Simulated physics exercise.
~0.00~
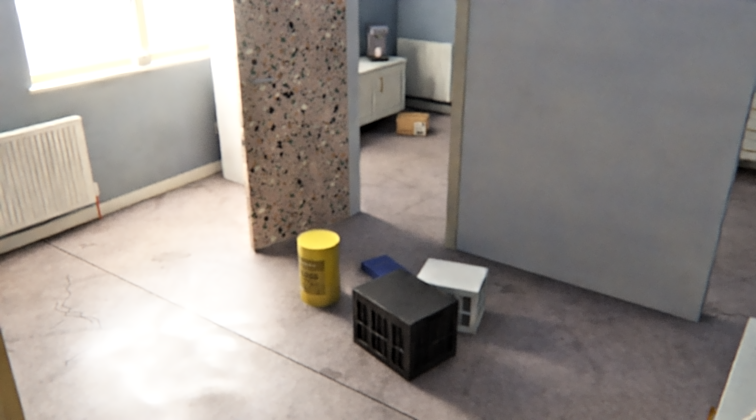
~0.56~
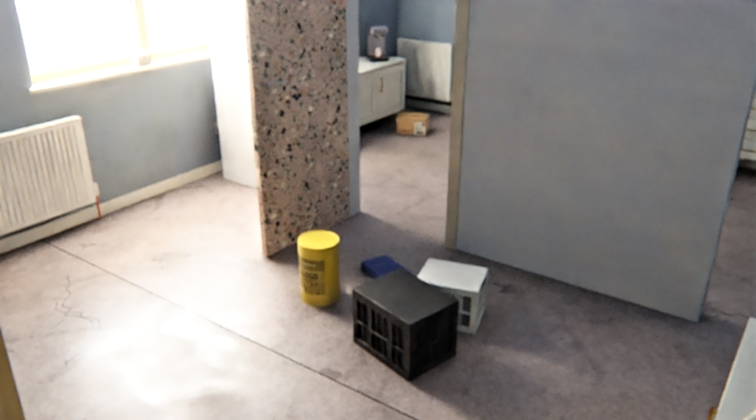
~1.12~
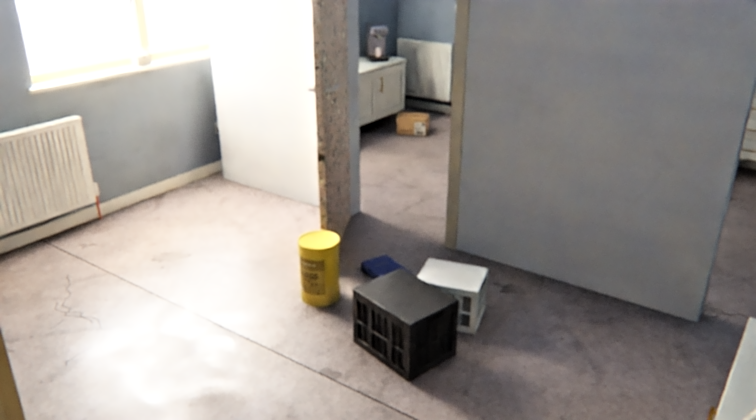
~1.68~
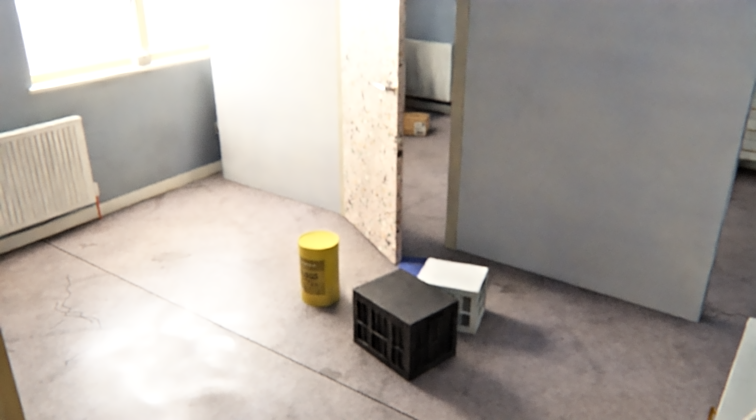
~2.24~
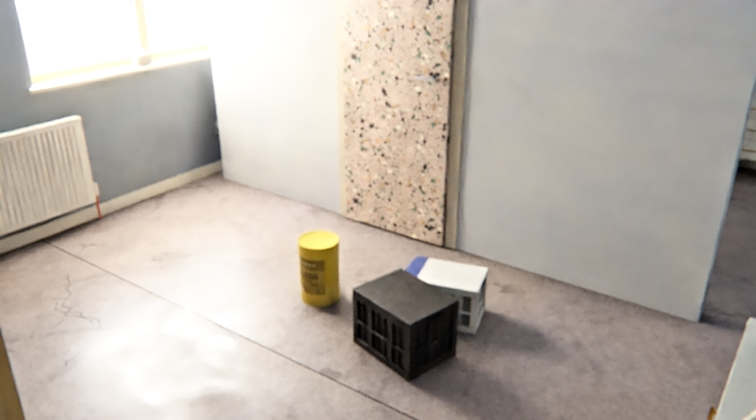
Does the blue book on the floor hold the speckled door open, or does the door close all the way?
The door closes all the way. The blue book shifts a little to the right and does not keep it open.
